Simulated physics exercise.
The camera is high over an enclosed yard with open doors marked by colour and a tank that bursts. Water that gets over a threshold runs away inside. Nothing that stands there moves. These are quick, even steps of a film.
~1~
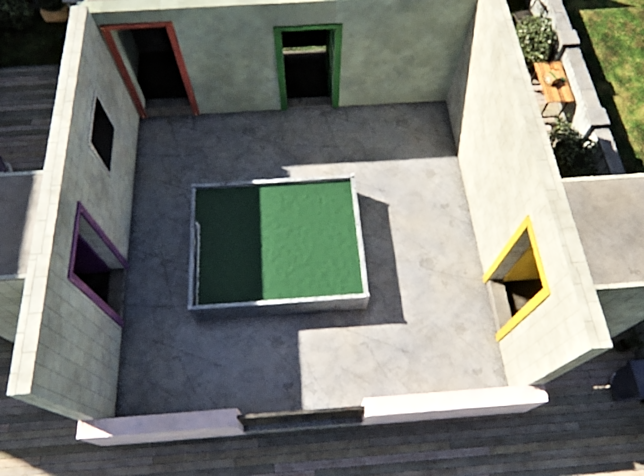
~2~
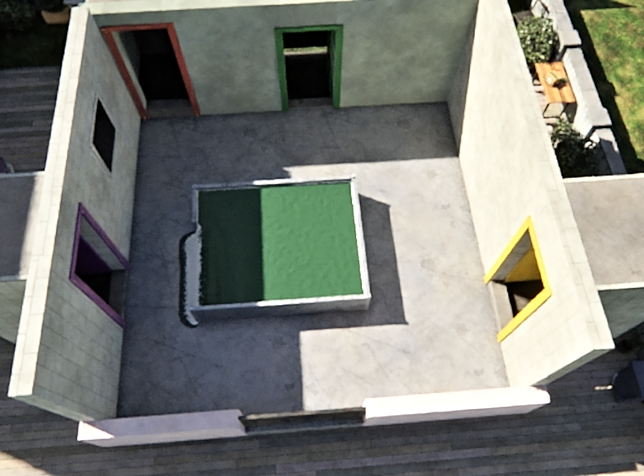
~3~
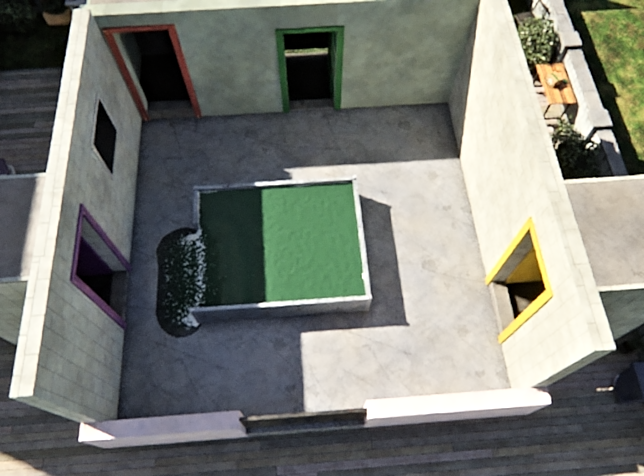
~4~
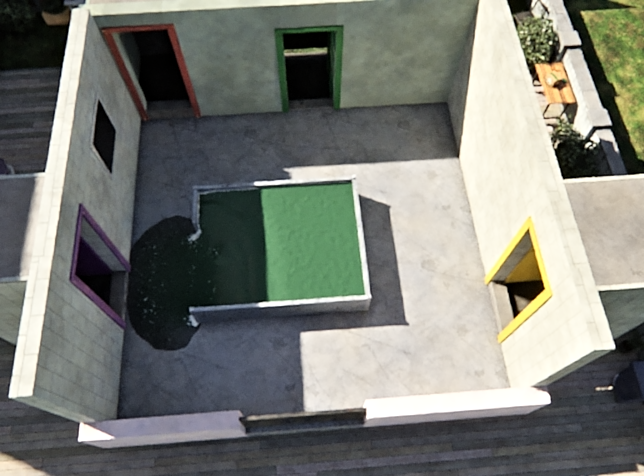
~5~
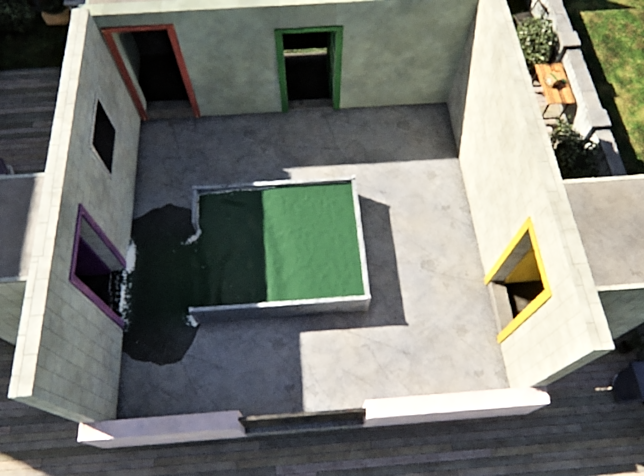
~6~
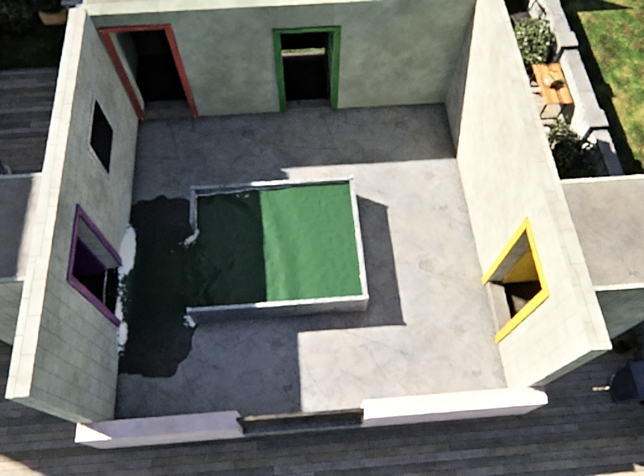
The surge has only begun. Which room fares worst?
Most goes in at the purple door.
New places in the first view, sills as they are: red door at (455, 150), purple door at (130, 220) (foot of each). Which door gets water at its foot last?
It is the door marked red.
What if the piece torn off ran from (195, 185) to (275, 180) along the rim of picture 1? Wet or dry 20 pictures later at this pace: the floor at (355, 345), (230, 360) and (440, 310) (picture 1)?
In that order: Not flooded, no water, not flooded.
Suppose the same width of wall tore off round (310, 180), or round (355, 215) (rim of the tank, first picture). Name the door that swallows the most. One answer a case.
In turn: The one in green, the green door.
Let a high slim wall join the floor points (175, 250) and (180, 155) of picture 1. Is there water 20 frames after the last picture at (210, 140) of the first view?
Answer: Wet.
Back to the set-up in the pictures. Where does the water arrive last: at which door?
Last comes the yellow-painted one.
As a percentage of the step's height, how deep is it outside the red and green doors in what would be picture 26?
About 70 and 50 per cent.
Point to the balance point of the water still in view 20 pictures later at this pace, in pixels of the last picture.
I would point to (229, 269).
A moment on, water covers 15 % of the floor; green door not reached, red door not reached, yellow door not reached, purple door a lot in.
Next, water covers 25 % of the floor; green door not reached, red door wet at the sill, nothing in, yellow door not reached, purple door a lot in.
Then, water covers 45 % of the floor; green door wet at the sill, nothing in, red door wet at the sill, nothing in, yellow door not reached, purple door a lot in.
Later, water covers 85 % of the floor; green door a trickle in, red door wet at the sill, nothing in, yellow door wet at the sill, nothing in, purple door a lot in.
In the end, water covers 95 % of the floor; green door a trickle in, red door wet at the sill, nothing in, yellow door wet at the sill, nothing in, purple door a lot in; the purple door has let in the most.
